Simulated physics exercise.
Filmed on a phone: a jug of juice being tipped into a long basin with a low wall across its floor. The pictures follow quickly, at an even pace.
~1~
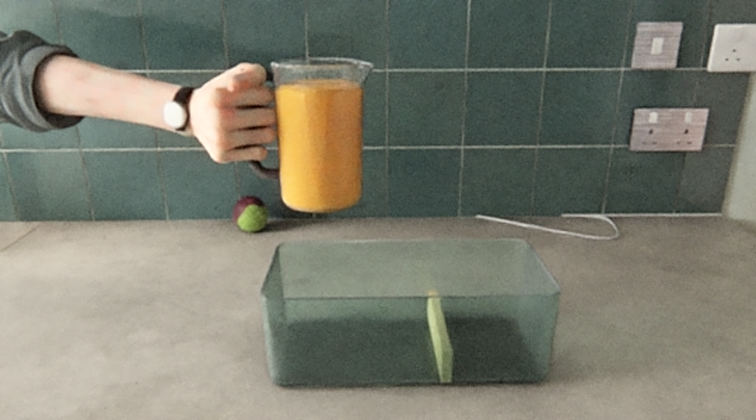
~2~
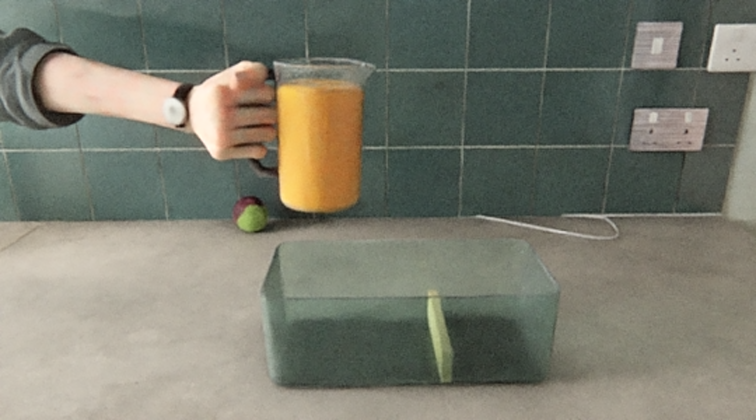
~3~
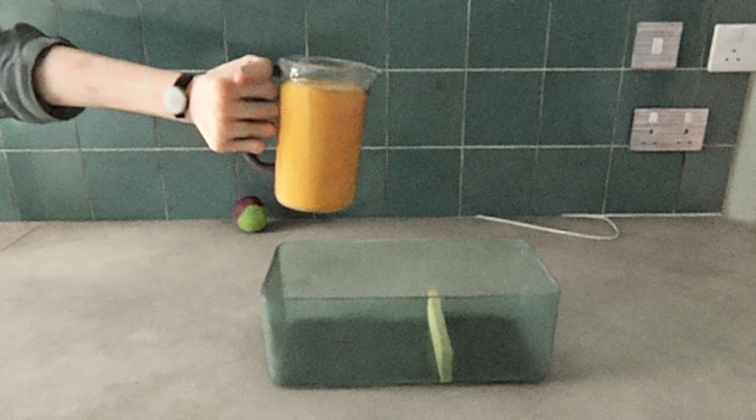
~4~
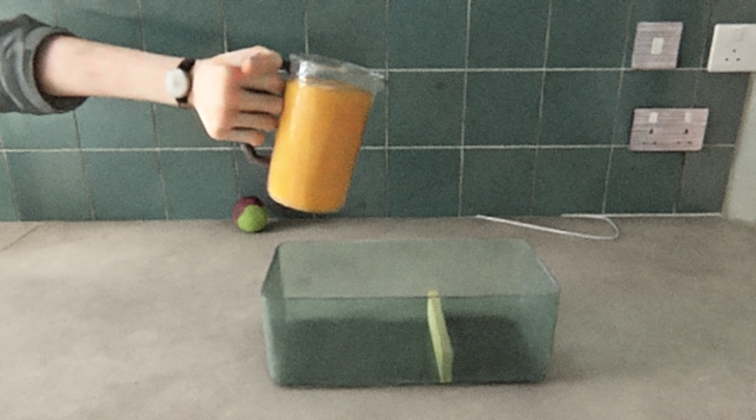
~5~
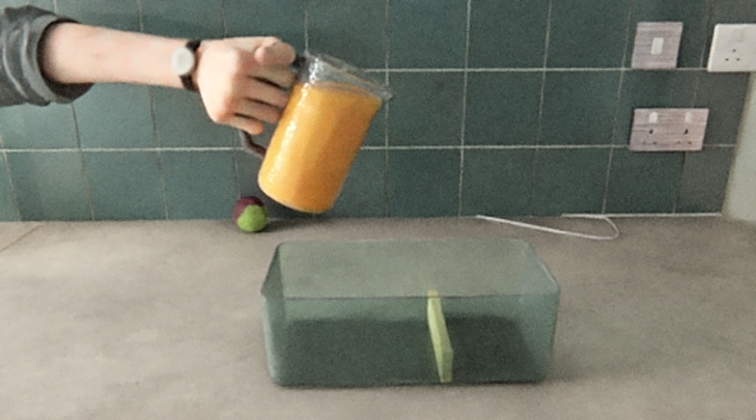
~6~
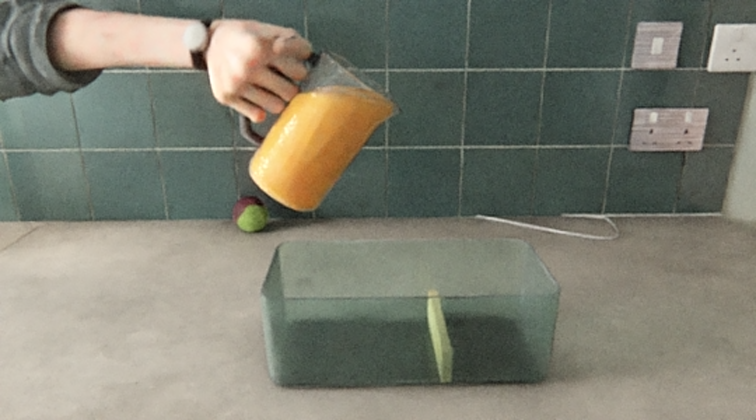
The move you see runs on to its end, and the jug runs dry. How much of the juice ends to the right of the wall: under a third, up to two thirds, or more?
It comes to more than two thirds.
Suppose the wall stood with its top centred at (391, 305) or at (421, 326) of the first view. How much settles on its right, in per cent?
Roughly 95 per cent, and 85 per cent.
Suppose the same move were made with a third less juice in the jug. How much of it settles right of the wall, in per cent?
Roughly 80 in a hundred.
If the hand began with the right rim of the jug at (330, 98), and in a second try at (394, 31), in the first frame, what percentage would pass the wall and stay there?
About 5 and 80 per cent.
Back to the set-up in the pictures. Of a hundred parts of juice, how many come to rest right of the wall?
Roughly 85 in a hundred.
A moment on, the jug is tipped right over and 67 per cent is still to pour, 0 is left of the wall and 8 right of it.
Next, the jug is tipped right over and 29 per cent is still to pour, 4 is left of the wall and 43 right of it.
Then the jug is tipped right over and 8 per cent is still to pour, 6 is left of the wall and 74 right of it.
Later the jug is tipped right over and 1 per cent is still to pour, 8 is left of the wall and 85 right of it.
At rest 11 per cent lies left of the wall, 86 right of it and 3 outside.
